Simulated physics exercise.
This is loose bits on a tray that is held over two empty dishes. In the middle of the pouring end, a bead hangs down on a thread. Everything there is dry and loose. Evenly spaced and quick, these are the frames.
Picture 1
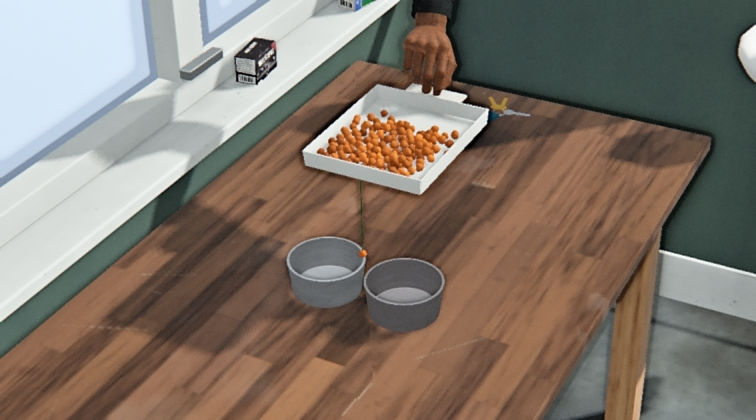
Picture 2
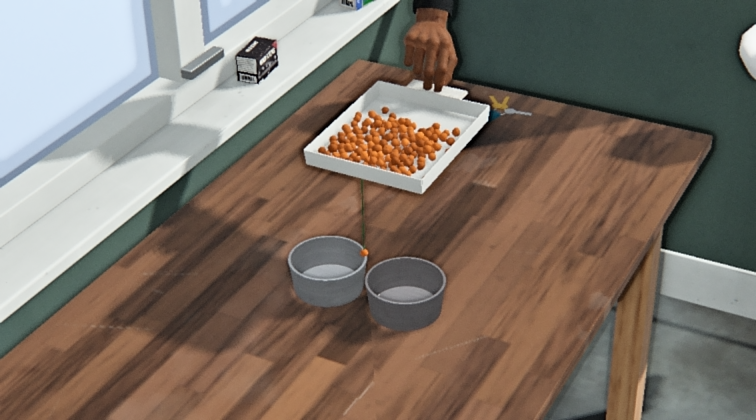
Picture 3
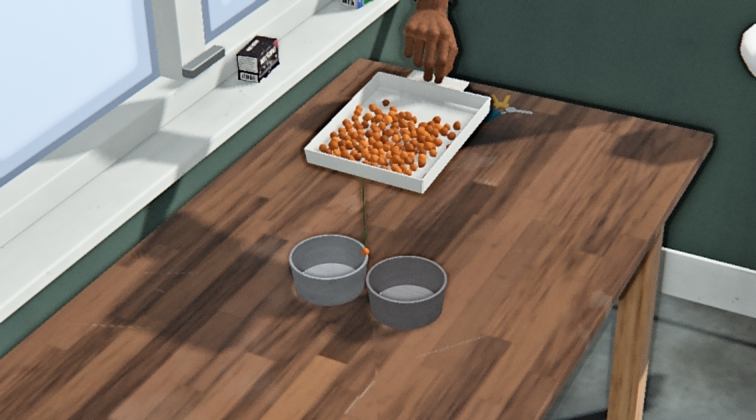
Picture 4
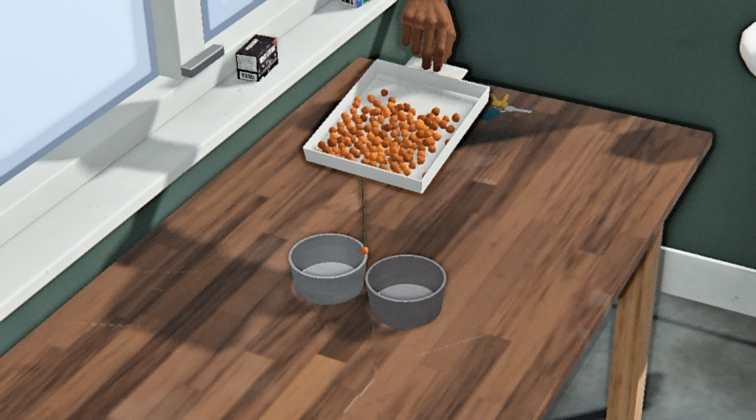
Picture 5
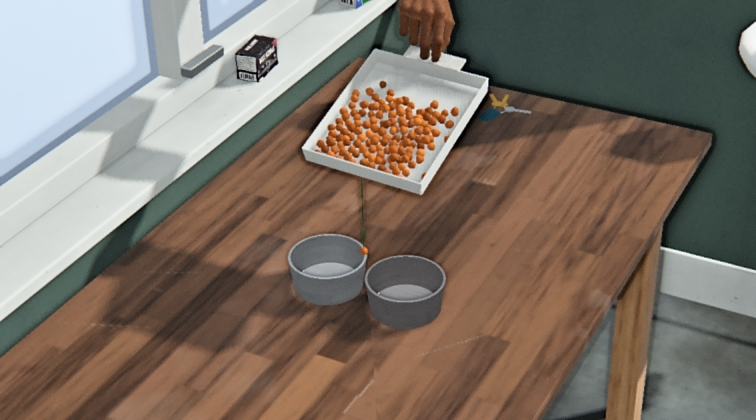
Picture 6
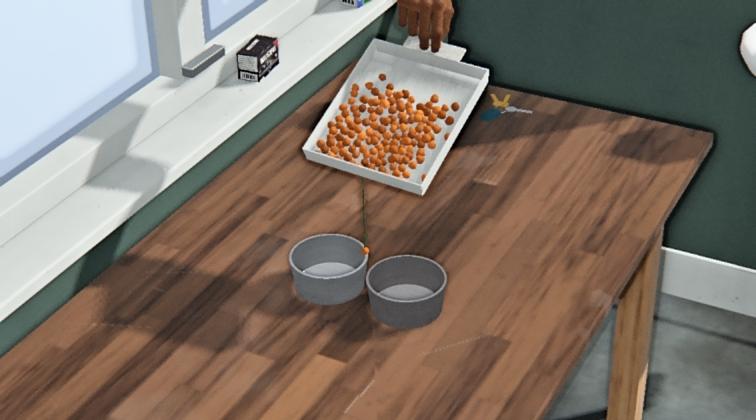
A hand raised the back of a white tray of orange-brown coated peanuts, slowly tilting it toward two empty grey dishes on a wooden table, while the peanuts spread out a little across the tray.
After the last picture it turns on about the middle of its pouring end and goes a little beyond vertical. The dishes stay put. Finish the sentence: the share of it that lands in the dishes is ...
... below one half.
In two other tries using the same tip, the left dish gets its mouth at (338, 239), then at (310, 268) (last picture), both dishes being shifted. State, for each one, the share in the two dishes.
First 0 per cent, second 70 per cent.
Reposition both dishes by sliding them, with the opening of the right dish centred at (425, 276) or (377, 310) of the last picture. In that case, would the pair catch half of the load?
Earlier try a minority share, later try a majority share.
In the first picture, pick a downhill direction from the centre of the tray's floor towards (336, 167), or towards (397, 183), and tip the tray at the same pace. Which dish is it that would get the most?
So, the dish at the left the first time round, the dish at the right the second.
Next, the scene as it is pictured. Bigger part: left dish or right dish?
Of the two, the right-side one is the fuller.
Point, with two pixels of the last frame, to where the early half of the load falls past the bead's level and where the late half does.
Earlier portion about (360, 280); later portion about (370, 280).
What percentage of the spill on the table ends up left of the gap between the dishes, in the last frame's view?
It comes to 80 per cent or so.
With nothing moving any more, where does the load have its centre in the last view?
I'd say the middle ends up at about (362, 328).
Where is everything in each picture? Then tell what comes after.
Corners of the pouring end at (305, 150) and (420, 180), level; middle of the load at (382, 146), coated peanuts; left dish at (308, 290); right dish at (386, 314); bead on its thread at (363, 254), in the first frame.
Corners of the pouring end at (306, 150) and (421, 179), level; middle of the load at (384, 145), in the second frame.
Corners of the pouring end at (307, 148) and (422, 179), tipped barely, lowest at the right corner; middle of the load at (384, 140), in the third frame.
Corners of the pouring end at (305, 147) and (421, 180), tipped a little, lowest at the right corner; middle of the load at (383, 135), in the fourth frame.
Corners of the pouring end at (304, 148) and (420, 182), tipped clearly, lowest at the right corner; middle of the load at (382, 132), in the fifth frame.
Corners of the pouring end at (305, 148) and (421, 184), tipped clearly, lowest at the right corner; middle of the load at (382, 130); left dish at (310, 287); right dish at (389, 311), in the sixth frame.
Soon, tray tipped steeply; nearly all on the tray; a stray few in the air.
A while on, tray tipped past a quarter turn; nearly all on the tray; a stray few in the right dish; a stray few outside both; a stray few in the air.
Towards the end, tray tipped past a quarter turn; about a quarter in the right dish; a stray few in the left dish; most outside both.
Finally, tray tipped past a quarter turn; about a quarter in the right dish; a stray few in the left dish; most outside both.
